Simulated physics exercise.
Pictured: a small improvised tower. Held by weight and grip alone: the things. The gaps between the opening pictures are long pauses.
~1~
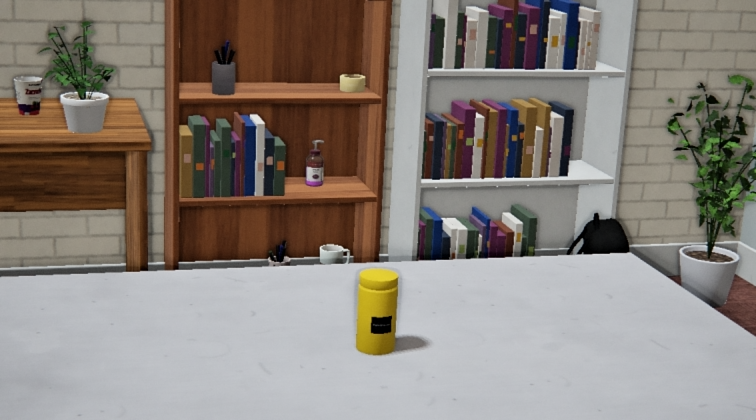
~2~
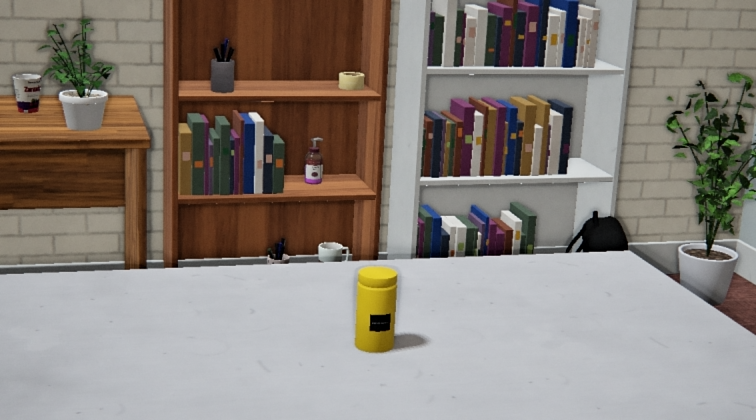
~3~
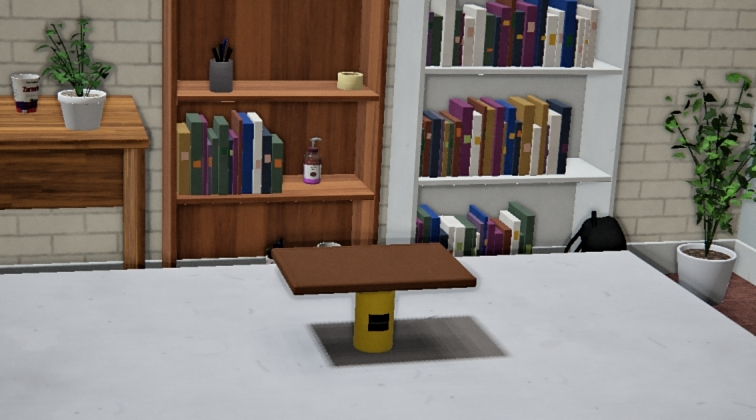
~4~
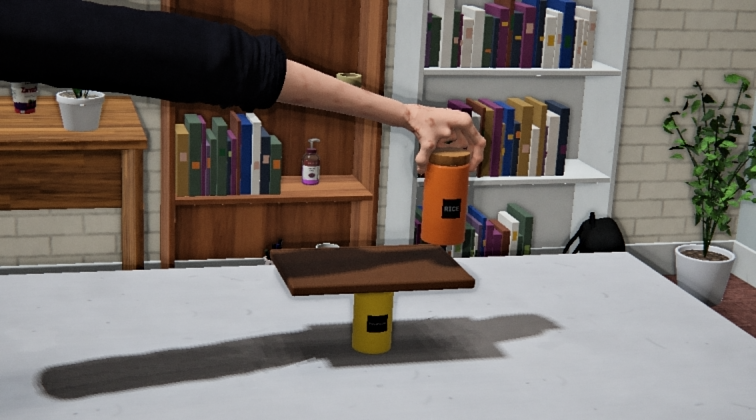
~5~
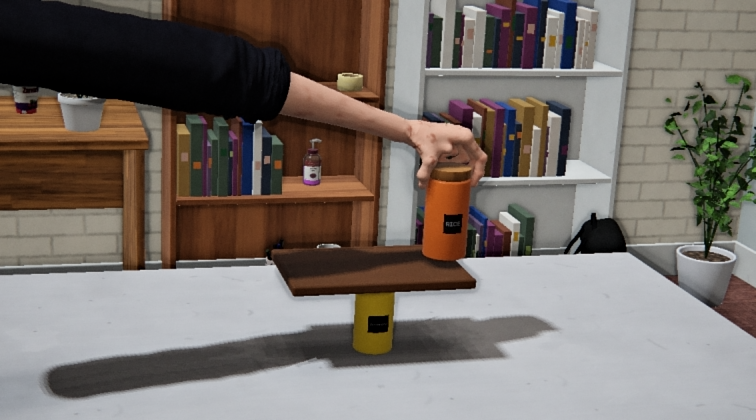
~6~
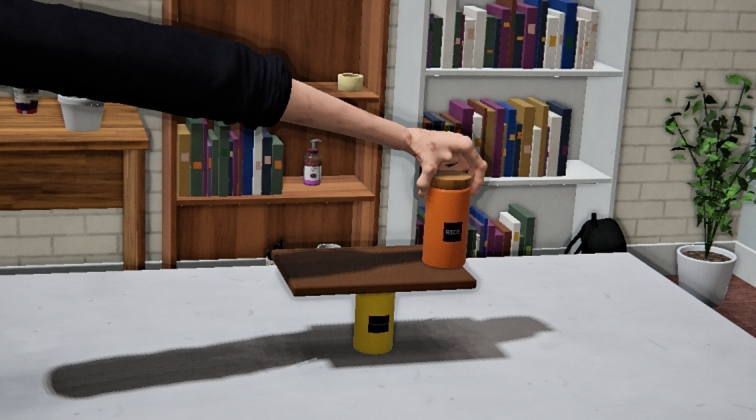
A brown board appears on top of a yellow jar standing on a pale tabletop, seen from slightly above by a still camera in a room with brick walls. A dark-sleeved arm then reaches in from the left, holding an orange jar, and lowers it onto the board's right side, keeping hold. Behind are brown and white bookshelves, with green plants at either side.
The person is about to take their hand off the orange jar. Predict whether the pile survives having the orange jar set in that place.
My guess is that something will drop.
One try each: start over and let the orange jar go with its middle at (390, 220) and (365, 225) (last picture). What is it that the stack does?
Try one: The stack remains standing; try two: The stack remains standing.
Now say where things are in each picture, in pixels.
The last thing is not in view yet, in the first frame.
The last thing is not in view yet, in the second frame.
The last thing is not in view yet; brown lid (372, 267), in the third frame.
On its way; orange jar (446, 196); brown lid (370, 268), in the fourth frame.
On its way; orange jar (447, 211); brown lid (371, 269), in the fifth frame.
Set down, still held; orange jar (447, 219); brown lid (372, 269), in the sixth frame.
Then, 0.40 s after the last picture, orange jar now fallen; brown lid tipped 61° from how it was.
Then, 0.50 s after the last picture, brown lid on its side.
Then, 0.90 s after the last picture, brown lid now fallen.
By the end, fallen, orange jar and brown lid; yellow jar in place. The stack gives way.
